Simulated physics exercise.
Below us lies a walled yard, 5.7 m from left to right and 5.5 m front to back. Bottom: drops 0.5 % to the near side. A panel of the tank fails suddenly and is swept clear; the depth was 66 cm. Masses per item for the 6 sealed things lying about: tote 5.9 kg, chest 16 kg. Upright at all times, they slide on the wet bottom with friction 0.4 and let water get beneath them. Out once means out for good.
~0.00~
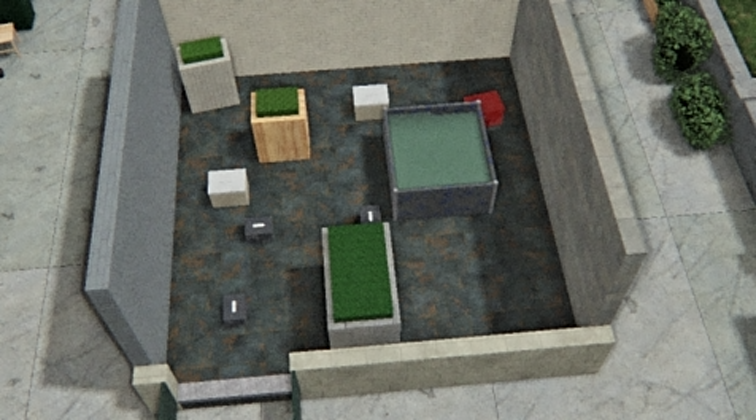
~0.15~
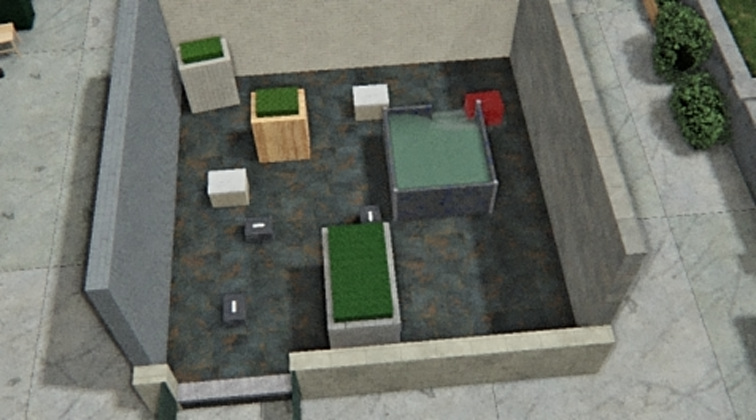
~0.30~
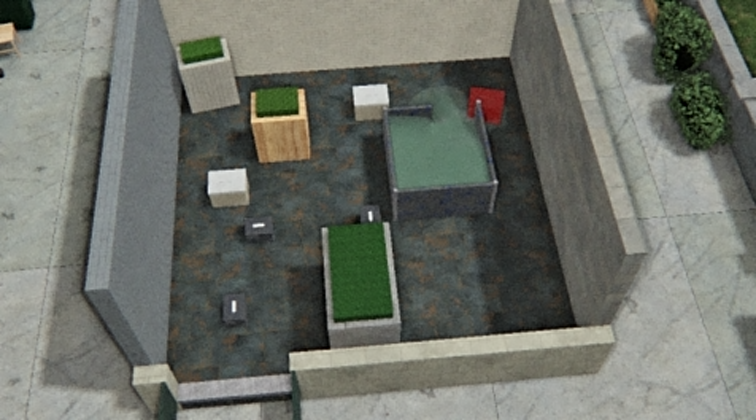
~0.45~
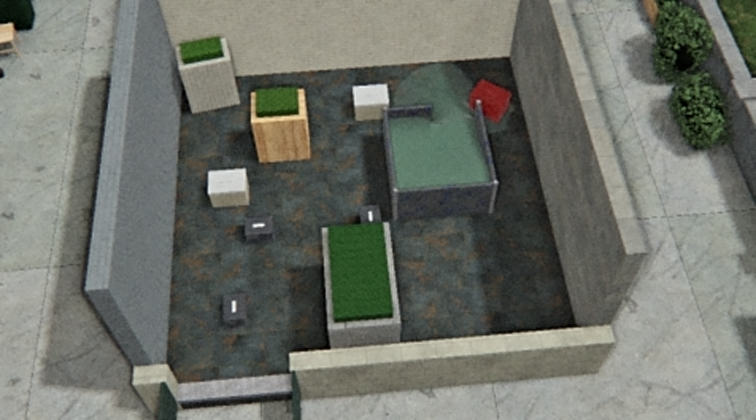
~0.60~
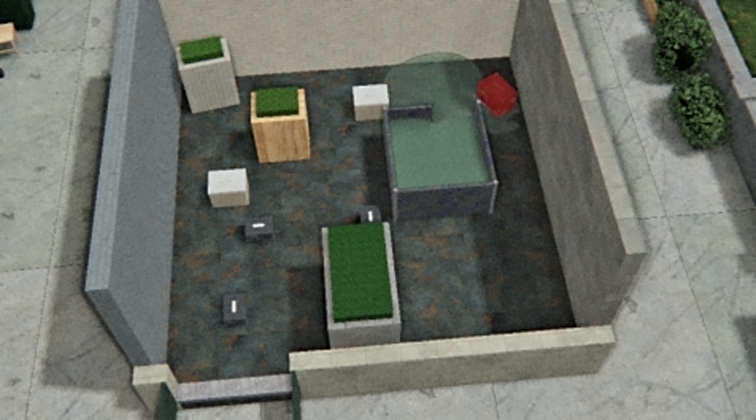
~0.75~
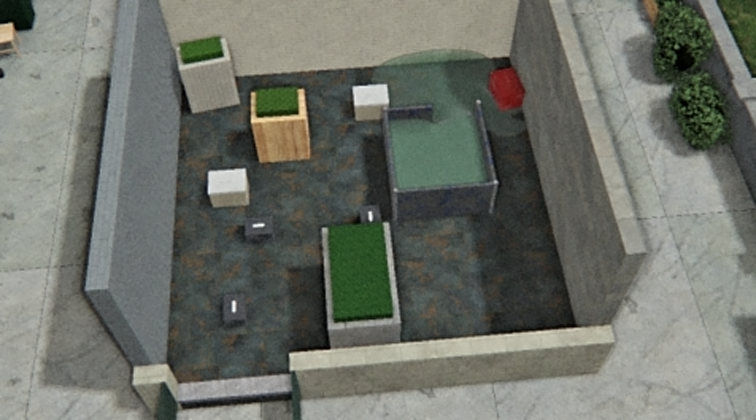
Water burst out through the far side of the glass-walled tank in the walled yard, spreading across the dark floor and pushing the red chest toward the right wall while the other blocks stayed put.
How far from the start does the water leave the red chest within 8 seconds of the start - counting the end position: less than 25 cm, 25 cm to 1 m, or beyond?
It will be left a long way off.
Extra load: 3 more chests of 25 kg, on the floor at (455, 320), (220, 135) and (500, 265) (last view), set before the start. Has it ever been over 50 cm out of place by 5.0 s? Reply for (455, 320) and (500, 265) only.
One by one: Within it, then within it.
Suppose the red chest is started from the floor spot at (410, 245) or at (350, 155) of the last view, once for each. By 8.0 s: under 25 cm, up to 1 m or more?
Try one, it keeps its spot; try two, it keeps its spot.
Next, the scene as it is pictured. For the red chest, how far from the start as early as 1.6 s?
Roughly 60 centimetres by that point.
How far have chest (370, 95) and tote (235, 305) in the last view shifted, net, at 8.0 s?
The first ends 20 cm from its start, the second 20 cm.
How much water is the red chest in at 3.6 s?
Depth: About 5 cm.
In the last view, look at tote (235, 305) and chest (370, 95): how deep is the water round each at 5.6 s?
I'd put it at 2 cm and 4 cm respectively.
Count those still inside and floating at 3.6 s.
My tally comes to 0.
After 1.6 s the red chest is near (509, 79), 0.6 m from its start, afloat; 0 of 6 are out; 1 afloat.
After 3.6 s the red chest is near (521, 211), 2.1 m from its start, aground; 0 of 6 are out; 0 afloat.
After 5.6 s the red chest is near (521, 273), 3.1 m from its start, aground; 0 of 6 are out; 0 afloat.
After 8.0 s the red chest is near (521, 274), 3.1 m from its start, aground; 0 of 6 are out; 1 afloat.
